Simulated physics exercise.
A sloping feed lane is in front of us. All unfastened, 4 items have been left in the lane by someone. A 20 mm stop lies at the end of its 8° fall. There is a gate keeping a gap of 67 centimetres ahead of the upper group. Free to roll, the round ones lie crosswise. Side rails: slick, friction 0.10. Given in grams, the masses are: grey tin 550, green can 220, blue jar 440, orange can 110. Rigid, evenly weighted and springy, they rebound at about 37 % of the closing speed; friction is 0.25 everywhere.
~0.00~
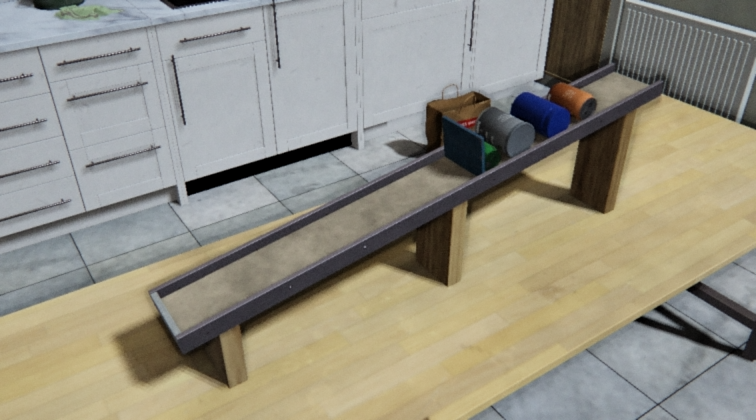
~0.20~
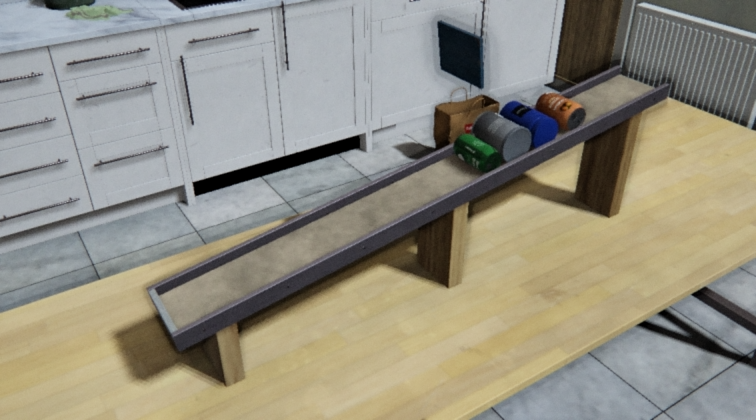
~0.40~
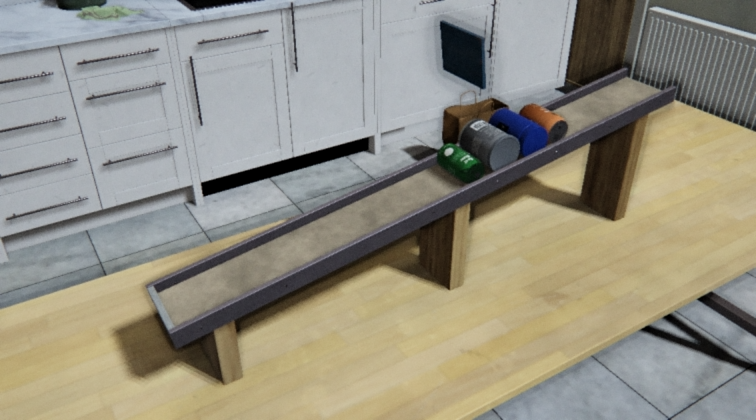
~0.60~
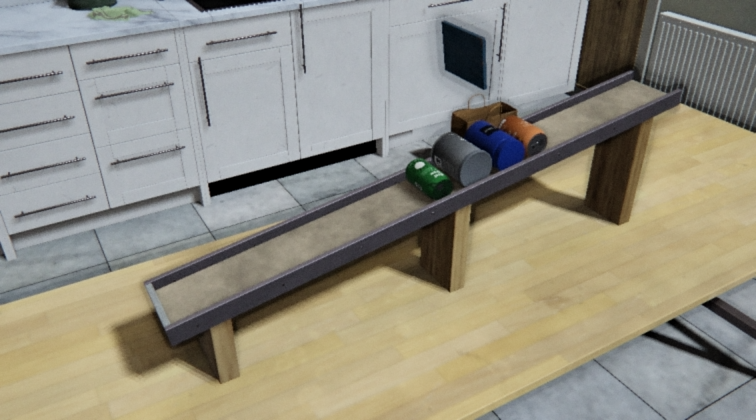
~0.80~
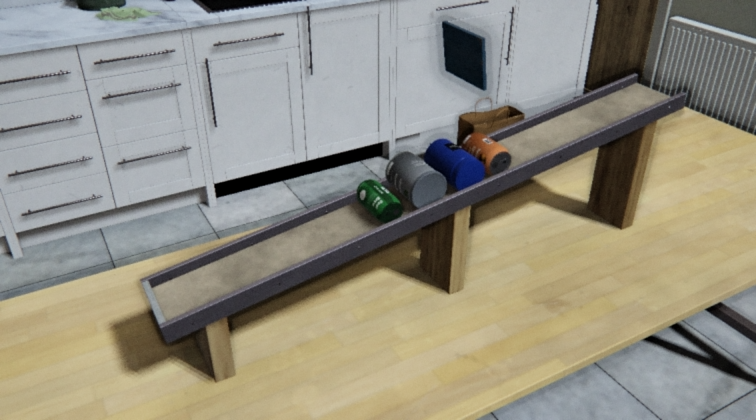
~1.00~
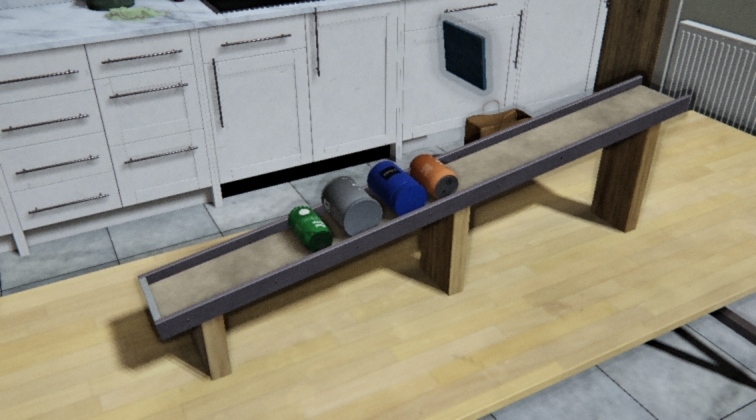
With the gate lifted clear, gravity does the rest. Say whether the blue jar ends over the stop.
It fails to get off.
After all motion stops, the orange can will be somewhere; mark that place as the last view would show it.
Look near (208, 271) and you'll find it.
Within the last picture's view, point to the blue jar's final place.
In the end it sits at around (169, 285).
After 1.20 s, leader 9 cm from the stop; blue jar near (319, 221).
After 1.40 s, green can now over the stop; blue jar near (220, 261).
After 1.80 s, grey tin now over the stop; blue jar stopped near (170, 284).
At rest (2.3 s), over the stop, grey tin and green can; the other 2 in the lane. In the last view, blue jar near (169, 285).
